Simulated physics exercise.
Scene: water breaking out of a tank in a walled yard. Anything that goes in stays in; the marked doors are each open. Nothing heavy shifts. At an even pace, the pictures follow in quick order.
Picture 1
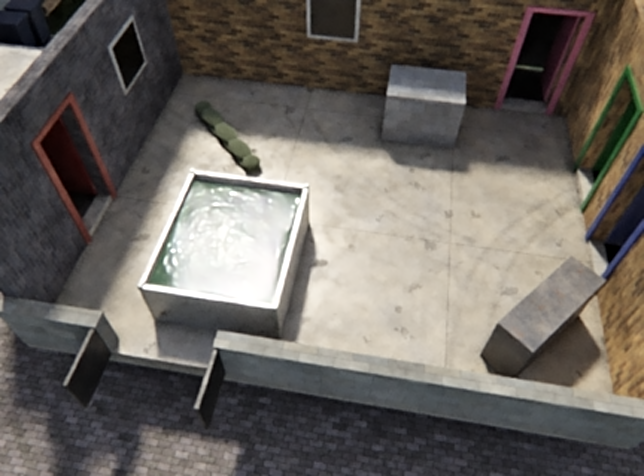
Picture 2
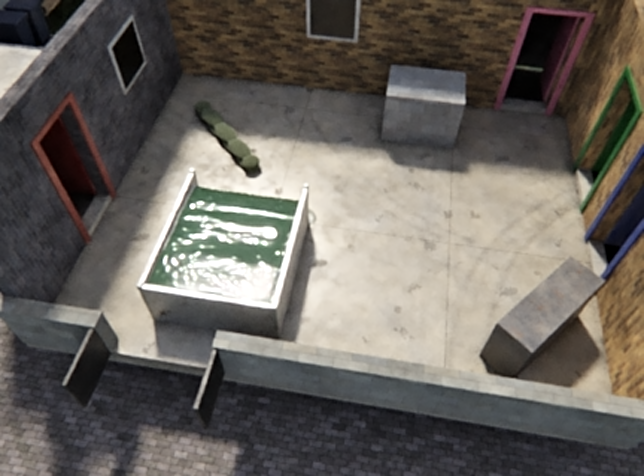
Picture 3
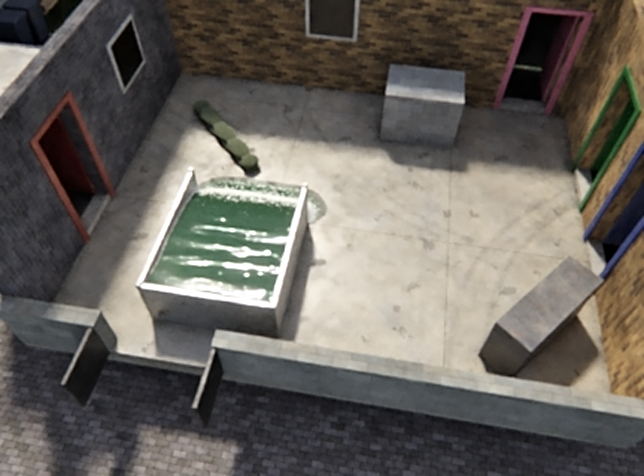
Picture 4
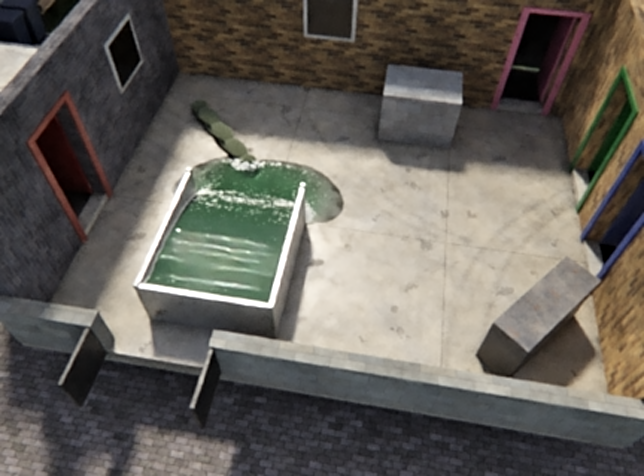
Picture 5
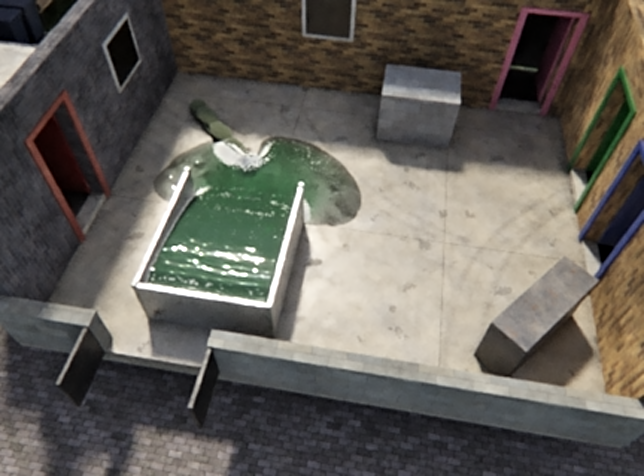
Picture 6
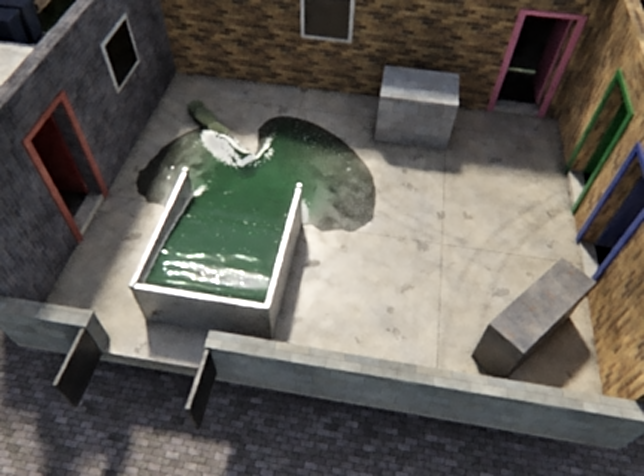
Water sat in an open tank in a walled yard, then turned green and rippled as it poured out the far side, spreading steadily across the concrete and around a lumpy green object.
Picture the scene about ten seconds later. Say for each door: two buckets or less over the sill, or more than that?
Red door - two or less, green door - two or less, pink door - two or less, blue door - more.
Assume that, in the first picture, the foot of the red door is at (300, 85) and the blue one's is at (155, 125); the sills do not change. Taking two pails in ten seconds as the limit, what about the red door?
Well, the red door tops it.
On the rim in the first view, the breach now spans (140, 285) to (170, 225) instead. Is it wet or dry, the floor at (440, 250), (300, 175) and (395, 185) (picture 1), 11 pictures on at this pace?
In turn: Untouched, then untouched, then untouched.
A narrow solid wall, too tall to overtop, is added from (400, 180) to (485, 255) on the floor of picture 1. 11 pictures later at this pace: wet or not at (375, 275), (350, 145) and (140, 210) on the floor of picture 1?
Results in order: Bone-dry / swamped / bone-dry.
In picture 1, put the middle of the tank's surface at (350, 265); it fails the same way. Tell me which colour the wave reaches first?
Answer: The pink door.
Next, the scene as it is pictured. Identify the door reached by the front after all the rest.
Result: The blue door.
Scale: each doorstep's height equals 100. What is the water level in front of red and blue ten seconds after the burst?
About 50 %, then 120 %.
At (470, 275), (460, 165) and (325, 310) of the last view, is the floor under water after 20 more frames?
In turn, the points end up high and dry, soaked and high and dry.
A moment on, water covers 30 % of the floor; the red door not reached, the green door not reached, the pink door not reached, the blue door not reached.
Next, water covers 40 % of the floor; the red door not reached, the green door not reached, the pink door not reached, the blue door not reached.
Then, water covers 55 % of the floor; the red door wet at the sill, nothing in, the green door wet at the sill, nothing in, the pink door wet at the sill, nothing in, the blue door not reached.
Later, water covers 80 % of the floor; the red door wet at the sill, nothing in, the green door wet at the sill, nothing in, the pink door wet at the sill, nothing in, the blue door wet at the sill, nothing in.
In the end, water covers 95 % of the floor; the red door wet at the sill, nothing in, the green door under two buckets in, the pink door wet at the sill, nothing in, the blue door over two buckets in.
